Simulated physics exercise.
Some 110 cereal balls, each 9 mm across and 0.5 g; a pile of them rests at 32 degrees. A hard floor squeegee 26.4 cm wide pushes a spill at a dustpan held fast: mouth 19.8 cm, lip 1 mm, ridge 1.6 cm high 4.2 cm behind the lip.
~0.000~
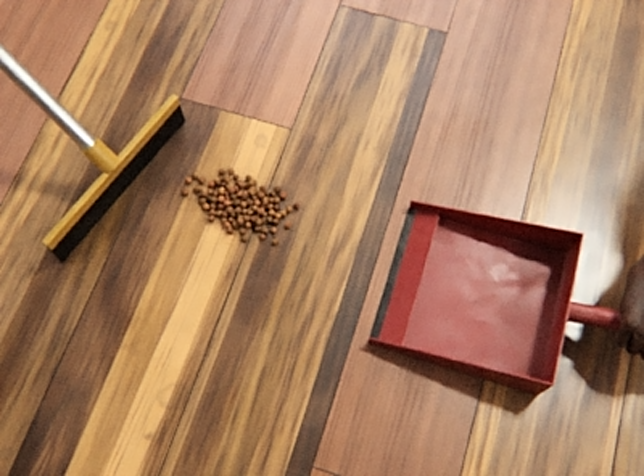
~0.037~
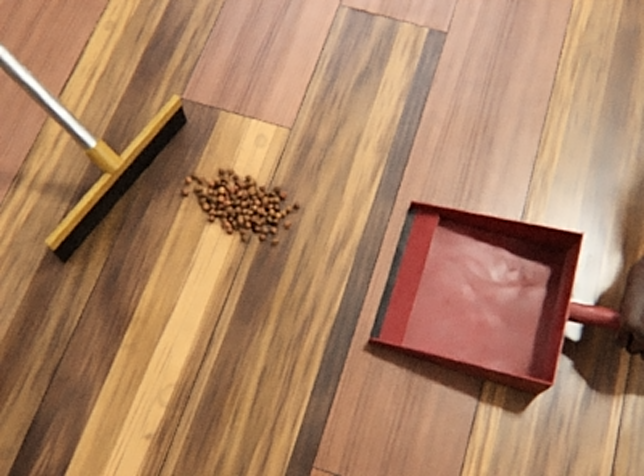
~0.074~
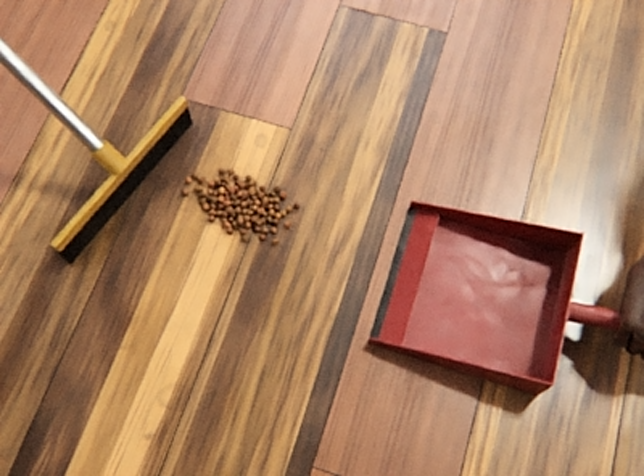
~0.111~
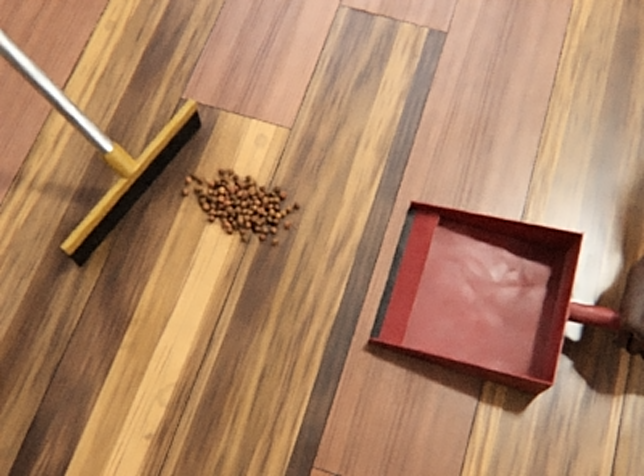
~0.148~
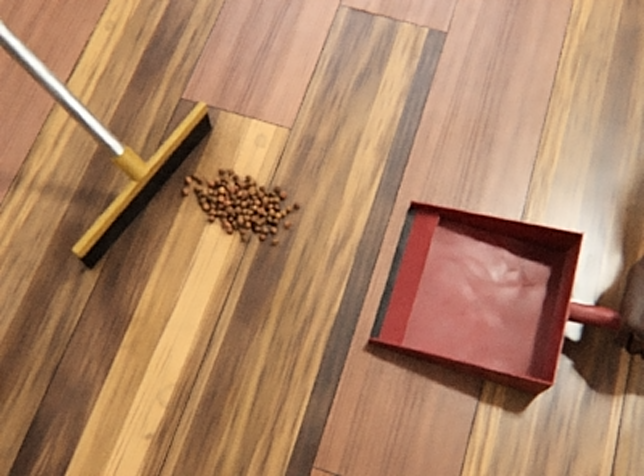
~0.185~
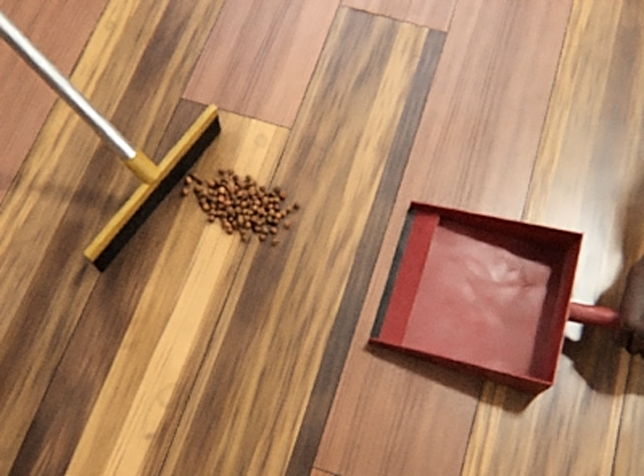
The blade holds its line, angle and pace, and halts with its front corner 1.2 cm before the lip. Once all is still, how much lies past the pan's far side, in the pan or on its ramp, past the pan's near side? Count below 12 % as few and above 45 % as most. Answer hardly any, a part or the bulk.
Far side: Hardly any, pan: Hardly any, near side: Hardly any.
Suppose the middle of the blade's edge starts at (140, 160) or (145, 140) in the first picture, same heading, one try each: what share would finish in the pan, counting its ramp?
Some 0 and 0 per cent.
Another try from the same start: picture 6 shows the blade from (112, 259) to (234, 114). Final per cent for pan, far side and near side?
Pan 10, far 10, near 5.
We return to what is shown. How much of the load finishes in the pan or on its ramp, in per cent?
Roughly 5 per cent.
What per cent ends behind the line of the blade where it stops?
Roughly 0 per cent.
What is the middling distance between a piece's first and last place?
Some 20 cm.
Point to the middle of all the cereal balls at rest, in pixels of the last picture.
Near (379, 255).
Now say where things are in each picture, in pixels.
Blade from (50, 244) to (175, 102), moved 0.0 cm, 0 of the pieces shifted so far; middle of the pieces at (242, 201); pan at (485, 301), in the first picture.
Blade from (52, 245) to (177, 102), moved 0.3 cm, 0 of the pieces shifted so far; middle of the pieces at (242, 201), in the second picture.
Blade from (58, 247) to (183, 104), moved 1.1 cm, 0 of the pieces shifted so far; middle of the pieces at (242, 201), in the third picture.
Blade from (68, 250) to (193, 106), moved 2.5 cm, 0 of the pieces shifted so far; middle of the pieces at (242, 201), in the fourth picture.
Blade from (79, 253) to (203, 109), moved 4.1 cm, 0 of the pieces shifted so far; middle of the pieces at (242, 201), in the fifth picture.
Blade from (90, 256) to (214, 112), moved 5.6 cm, 0 of the pieces shifted so far; middle of the pieces at (242, 201); pan at (485, 301). The blade's pace is about 0.42 m/s, in the sixth picture.
After 0.51 s, middle of the blade 19 cm from the lip; 0 % over the lip, far side 0 %, near side 0 %.
Then, at 0.73 s, middle of the blade 10 cm from the lip; 0 % over the lip, far side 5 %, near side 0 %.
Then, at 1.06 s, middle of the blade 5 cm from the lip; 5 % over the lip, far side 5 %, near side 0 %.
By 1.4 s all is still; far side 5 %, pan 5 %, near side 0 %, in front of the lip or behind the blade 90 %.
